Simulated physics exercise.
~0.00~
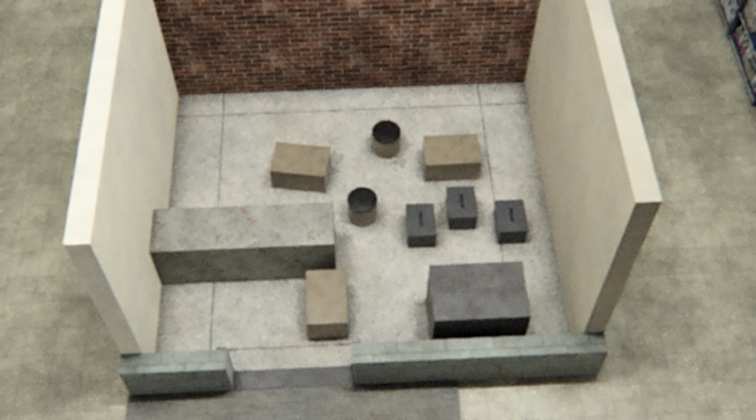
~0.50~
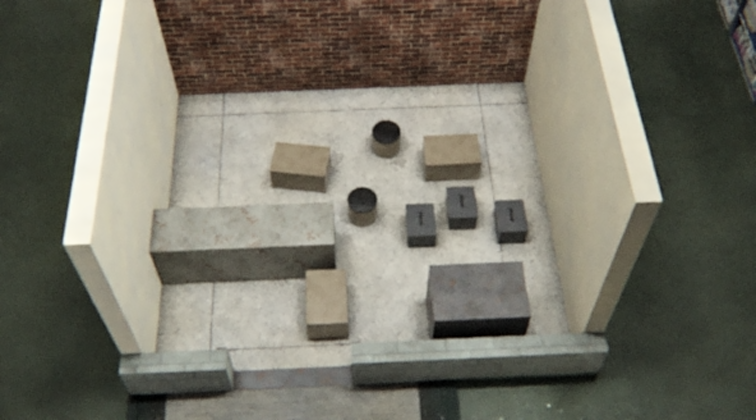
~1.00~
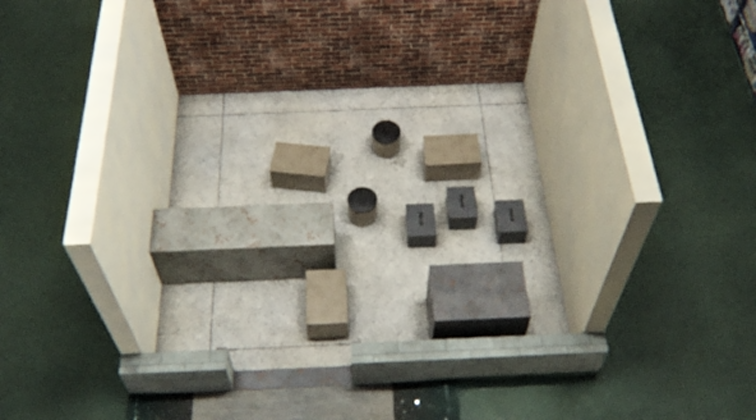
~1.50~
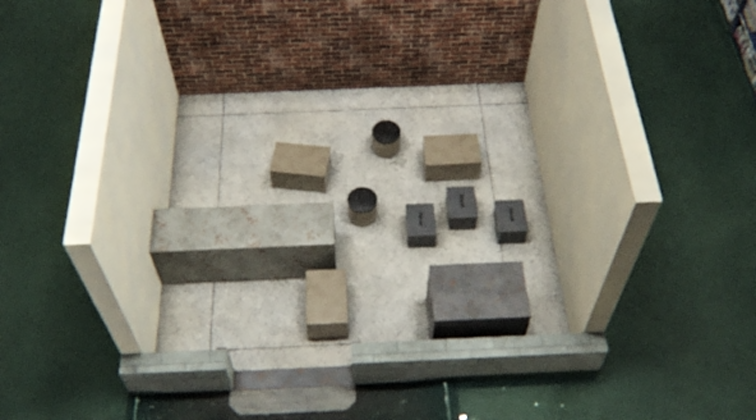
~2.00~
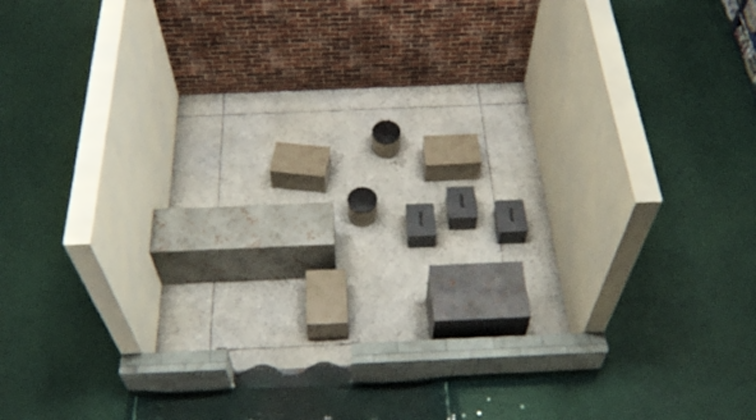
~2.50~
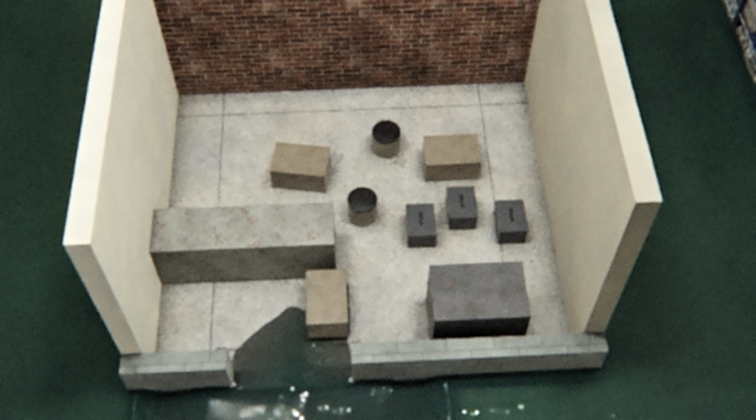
We see a small walled room with a brick back wall, holding blocks, boxes and round containers; the ground outside turns dark green as water spreads, then water enters through the front gap while the objects stay still.
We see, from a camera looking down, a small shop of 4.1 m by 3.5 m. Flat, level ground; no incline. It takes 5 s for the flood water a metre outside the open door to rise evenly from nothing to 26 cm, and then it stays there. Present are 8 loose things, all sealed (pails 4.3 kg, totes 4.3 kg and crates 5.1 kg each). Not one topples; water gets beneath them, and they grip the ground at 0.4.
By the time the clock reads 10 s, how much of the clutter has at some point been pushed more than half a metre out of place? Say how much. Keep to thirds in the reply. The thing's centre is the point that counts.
My answer: One to two thirds.
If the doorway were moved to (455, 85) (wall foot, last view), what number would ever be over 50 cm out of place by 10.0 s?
That gives 8 of them.
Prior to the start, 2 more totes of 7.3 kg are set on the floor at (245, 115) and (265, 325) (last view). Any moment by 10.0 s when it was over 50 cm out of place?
Note: Item 1 stays inside the limit; item 2 exceeds the limit.
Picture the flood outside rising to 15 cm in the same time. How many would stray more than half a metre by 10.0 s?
You'd get 5 in that case.
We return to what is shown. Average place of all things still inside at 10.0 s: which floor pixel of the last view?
I'd put it around (400, 145).
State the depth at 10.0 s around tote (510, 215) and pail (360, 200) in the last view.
First about 17 cm, second about 3 cm.
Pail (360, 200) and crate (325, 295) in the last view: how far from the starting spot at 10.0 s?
They've ended up 20 cm and 250 cm away, in that order.
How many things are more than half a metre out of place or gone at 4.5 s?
That would be 1.
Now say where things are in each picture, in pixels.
A pail at (386, 131), on the bottom; a tote at (512, 215) rests on the ground; 0.0 m2 under water; 0 of 8 have shifted, in the first frame.
A pail at (386, 131) rests on the ground; a tote at (512, 215), on the bottom; water covers 0.0 m2; 0 of 8 have shifted, in the second frame.
A pail at (386, 131) rests on the ground; a tote at (512, 215), on the bottom; 0.0 m2 under water; 0 of 8 have shifted, in the third frame.
A pail at (386, 131), on the bottom; a tote at (512, 215), on the bottom; 0.0 m2 under water; 0 of 8 have shifted, in the fourth frame.
A pail at (386, 131) rests on the ground; a tote at (512, 215), on the bottom; water covers 0.0 m2; 0 of 8 have shifted, in the fifth frame.
A pail at (386, 131), on the bottom; a tote at (512, 215) rests on the ground; 0.4 m2 under water; 0 of 8 have shifted, in the sixth frame.
After 3.5 s 0 of 8 are over 50 cm from their spots; 0 afloat.
After 4.5 s 1 of 8 are over 50 cm from their spots; 0 afloat.
After 7.0 s 5 of 8 are over 50 cm from their spots; 5 afloat.
After 10.0 s 5 of 8 are over 50 cm from their spots, and 5 have been at some point; 5 afloat.
